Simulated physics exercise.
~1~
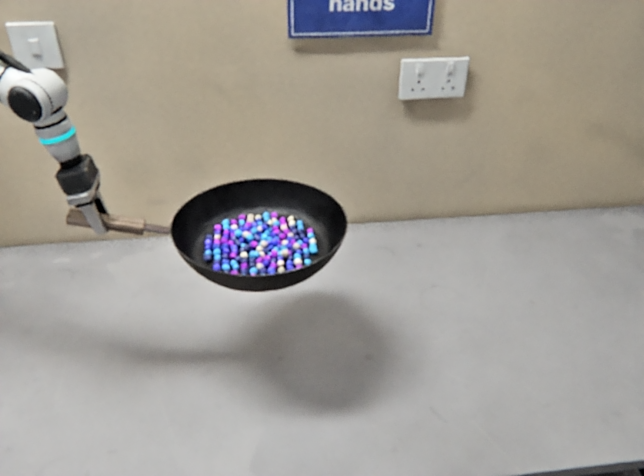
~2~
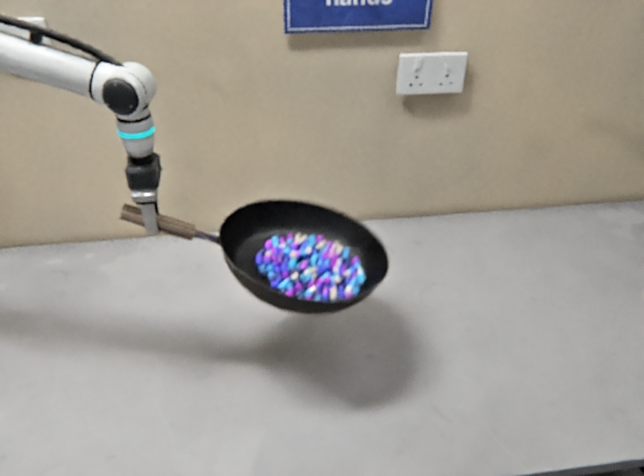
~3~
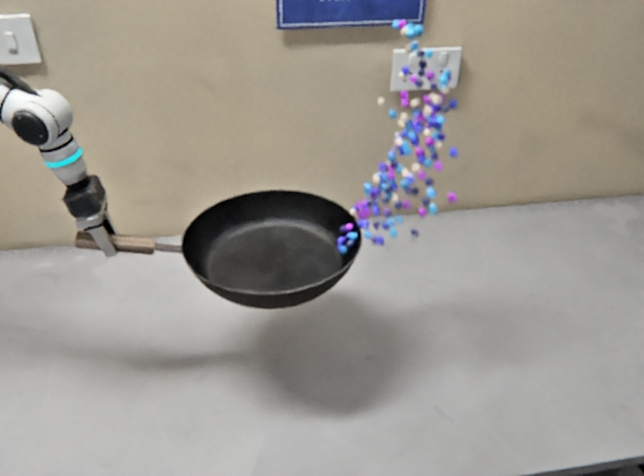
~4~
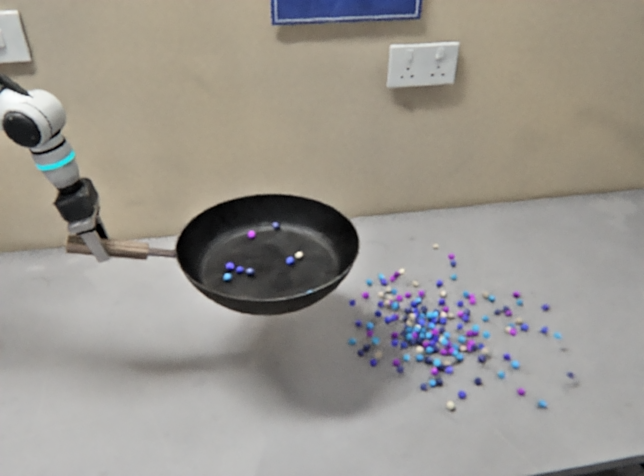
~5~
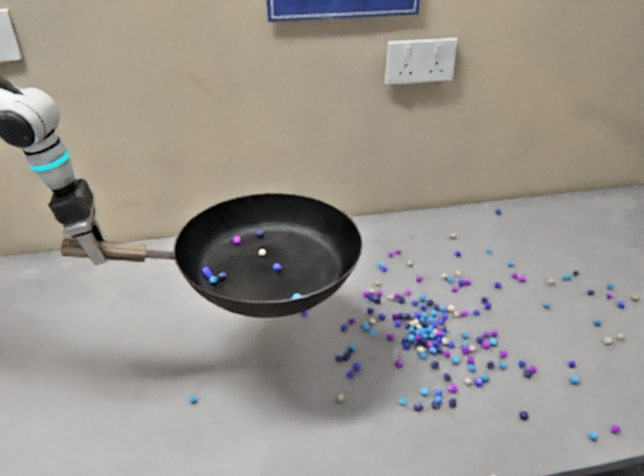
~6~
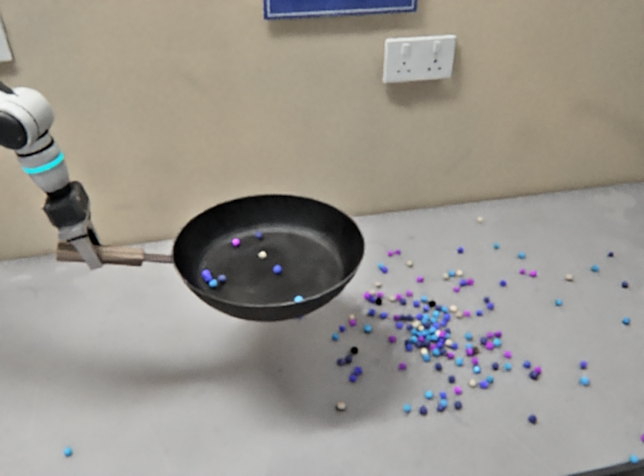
Robot arm jerking a black frying pan right and back left, flinging colourful beads out to scatter across a grey table, few remaining inside.
